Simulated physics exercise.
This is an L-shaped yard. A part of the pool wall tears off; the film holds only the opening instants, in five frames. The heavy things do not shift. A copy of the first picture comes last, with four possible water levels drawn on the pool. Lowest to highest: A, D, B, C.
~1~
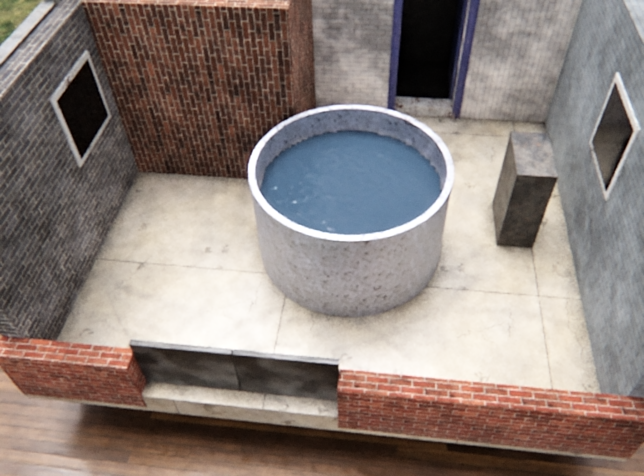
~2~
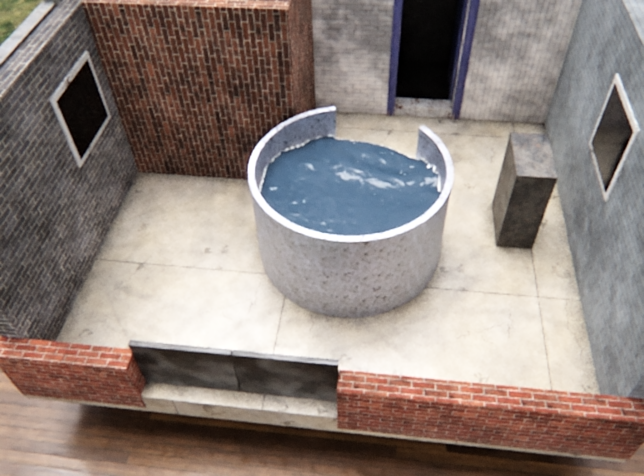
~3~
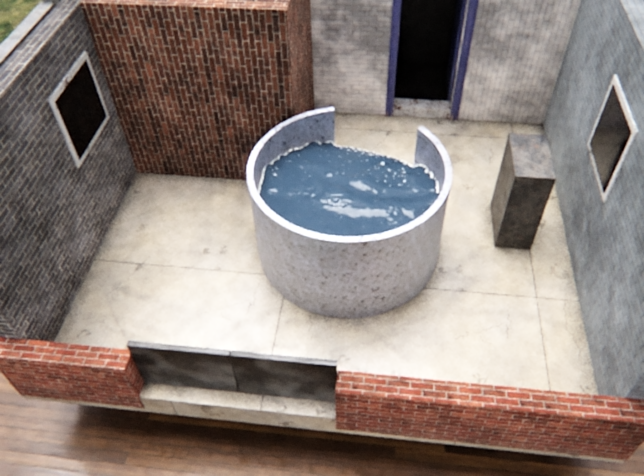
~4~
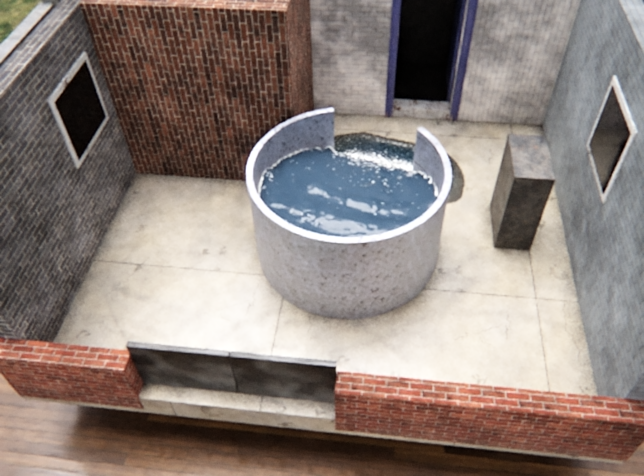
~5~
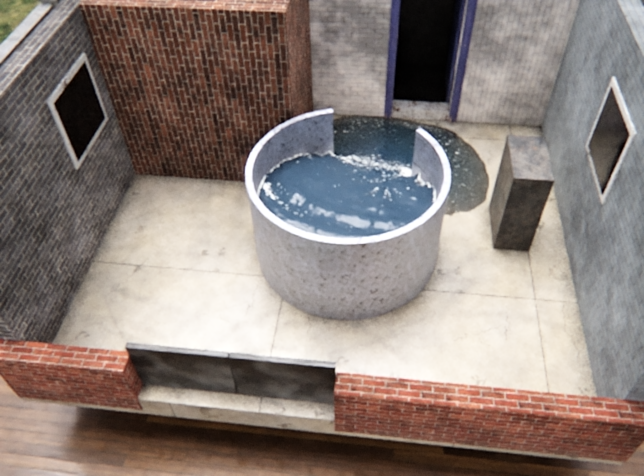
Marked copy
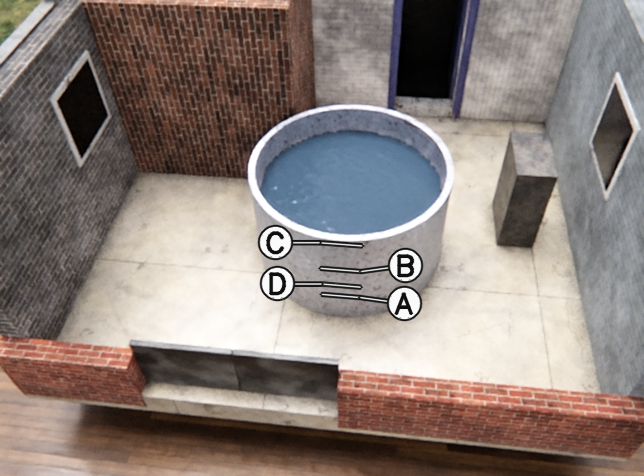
To begin with, a round stone pool of still blue water stands in a walled yard with brick and grey walls. A section of its back wall disappears and the water churns with white foam. Water then emerges behind the pool, spreading a dark wet patch across the pale floor towards the grey block on the right.
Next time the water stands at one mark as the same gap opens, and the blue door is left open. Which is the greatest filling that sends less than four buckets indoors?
Line A.
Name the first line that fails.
D.
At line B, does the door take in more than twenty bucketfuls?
Yes.
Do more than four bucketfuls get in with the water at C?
Yes.
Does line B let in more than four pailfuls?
Yes, it does.
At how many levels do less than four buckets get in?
One of them.
On the marked copy, A at (341, 295); B at (340, 269); C at (340, 244); D at (340, 285); from the bottom up A, D, B, C.
With A, a bucket or two gets in.
With B, dozens of bucketfuls pour in.
With C, dozens of bucketfuls pour in.
With D, about 11 bucketfuls get in.
